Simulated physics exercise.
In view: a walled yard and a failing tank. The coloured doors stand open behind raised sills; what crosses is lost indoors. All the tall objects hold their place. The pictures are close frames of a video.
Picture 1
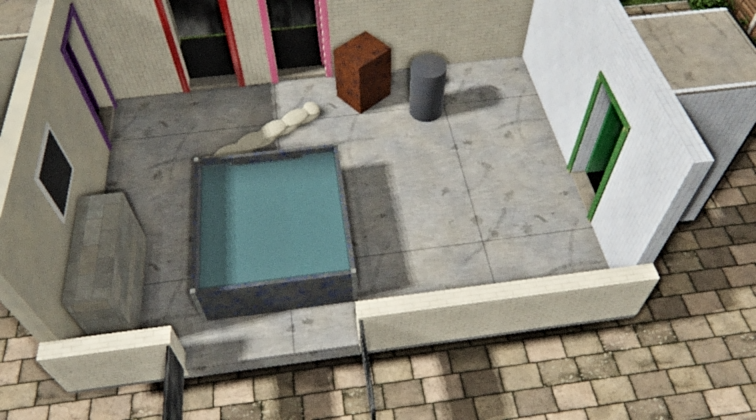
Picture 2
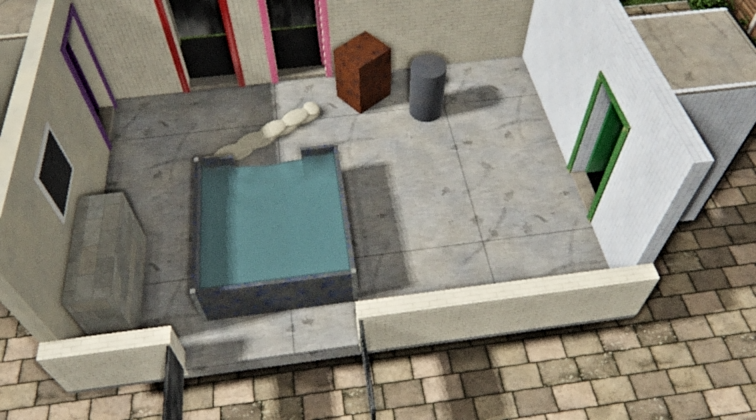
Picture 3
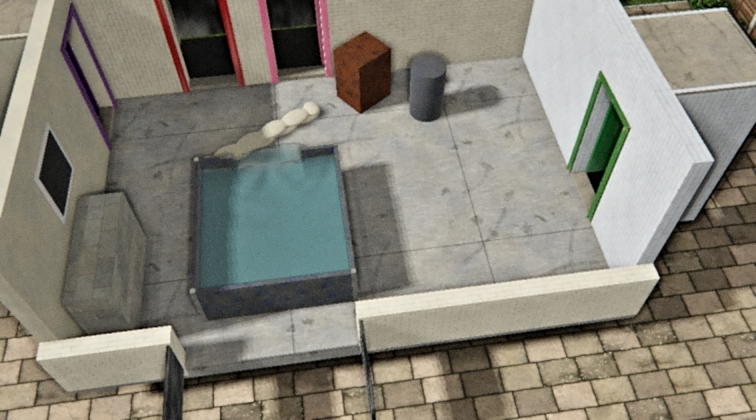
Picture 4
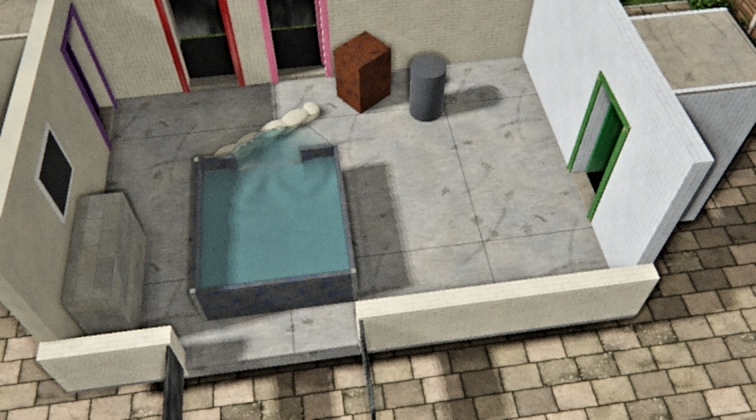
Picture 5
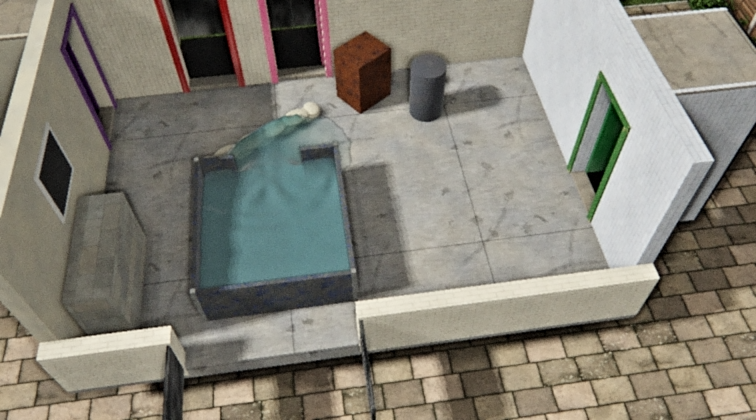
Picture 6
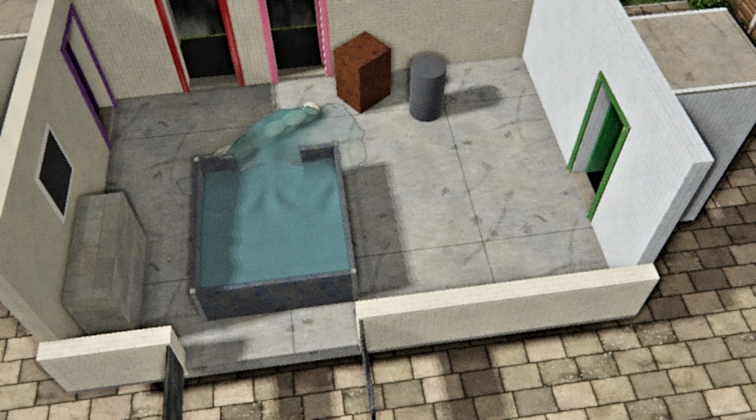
Water pours from the far side of a tank and spreads over pale sacks behind it.
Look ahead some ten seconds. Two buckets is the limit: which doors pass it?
One by one: The green door takes more than that; the red door takes more than that; the purple door takes more than that; the pink door takes more than that.
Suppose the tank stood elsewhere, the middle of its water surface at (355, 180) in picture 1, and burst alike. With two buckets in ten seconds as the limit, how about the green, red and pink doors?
In short: Green door stays under, red door takes less, pink door is over.
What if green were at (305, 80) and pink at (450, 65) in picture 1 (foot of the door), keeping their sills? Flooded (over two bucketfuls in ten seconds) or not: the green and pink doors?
My reading: The green door takes more; the pink door stays under.
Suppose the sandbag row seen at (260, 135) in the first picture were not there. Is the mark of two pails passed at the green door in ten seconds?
One by one: The green door keeps below it.
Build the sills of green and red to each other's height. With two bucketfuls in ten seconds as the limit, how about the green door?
My reading: Green door lets less in.
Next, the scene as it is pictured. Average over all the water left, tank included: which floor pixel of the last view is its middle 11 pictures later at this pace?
Close to (281, 196).
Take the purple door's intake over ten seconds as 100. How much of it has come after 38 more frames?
Near 85 in a hundred.
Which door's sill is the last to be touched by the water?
Last comes the one in green.
A moment on, water covers 25 % of the floor; the green door not reached, the red door wet at the sill, nothing in, the purple door not reached, the pink door under two buckets in.
Next, water covers 45 % of the floor; the green door not reached, the red door over two buckets in, the purple door wet at the sill, nothing in, the pink door over two buckets in.
Then, water covers 65 % of the floor; the green door under two buckets in, the red door over two buckets in, the purple door under two buckets in, the pink door far over two buckets in.
Later, water covers 80 % of the floor; the green door over two buckets in, the red door over two buckets in, the purple door over two buckets in, the pink door far over two buckets in.
In the end, water covers 95 % of the floor; the green door over two buckets in, the red door over two buckets in, the purple door over two buckets in, the pink door far over two buckets in.
